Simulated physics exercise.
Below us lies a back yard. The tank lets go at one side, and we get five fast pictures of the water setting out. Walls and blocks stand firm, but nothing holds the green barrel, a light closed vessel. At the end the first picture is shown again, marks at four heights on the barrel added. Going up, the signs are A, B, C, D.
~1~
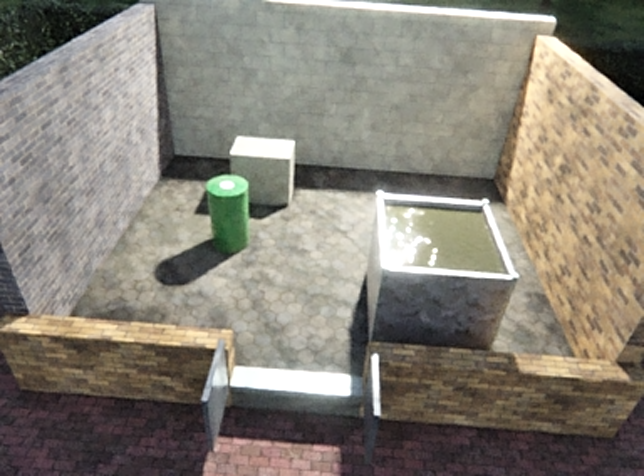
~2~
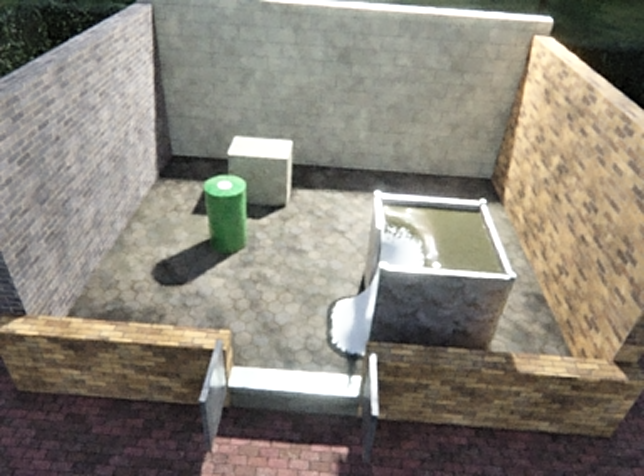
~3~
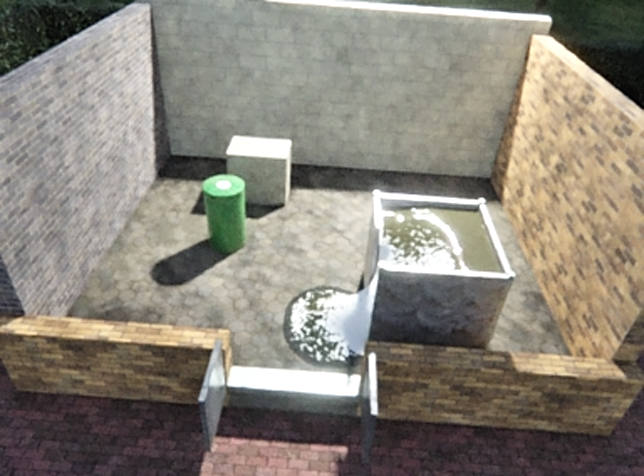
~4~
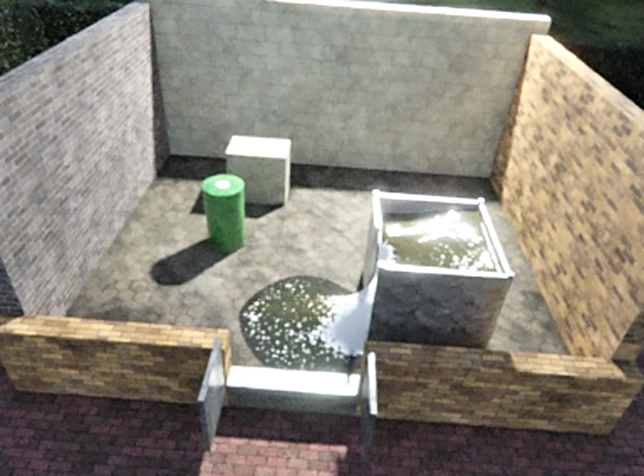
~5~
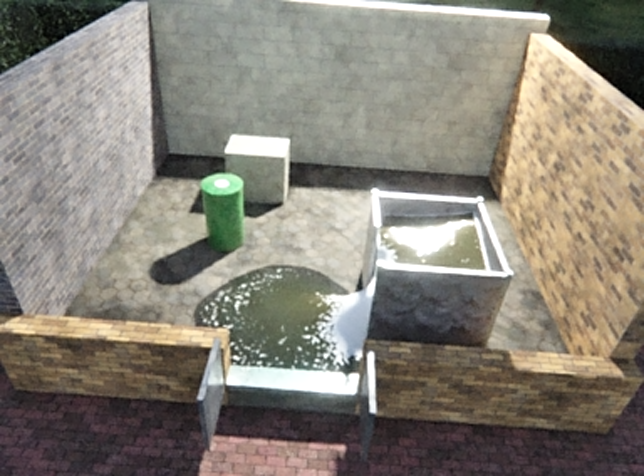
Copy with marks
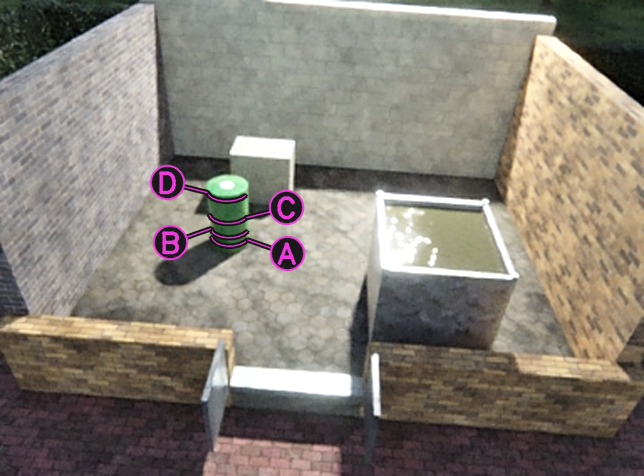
Water pours from the left side of a full, square stone tank in a walled back yard, seen from above the open gate at the front. A green barrel stands left of centre before a pale block, between grey and tan brick walls. The foaming stream spreads a dark puddle leftward across the paving and along the gateway, the tank's level drops slightly, and the view barely shifts.
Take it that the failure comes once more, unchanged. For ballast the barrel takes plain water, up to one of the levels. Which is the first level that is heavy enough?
Go for A.
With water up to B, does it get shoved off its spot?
No, that is safe.
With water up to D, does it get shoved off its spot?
No, that is safe.
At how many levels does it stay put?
All of them.
On the marked copy, A at (226, 246); B at (226, 237); C at (225, 223); D at (223, 201); from the bottom up A, B, C, D.
With A, it shifts by a finger or two and stays.
With B, it does not move.
With C, it does not move.
With D, it does not move.
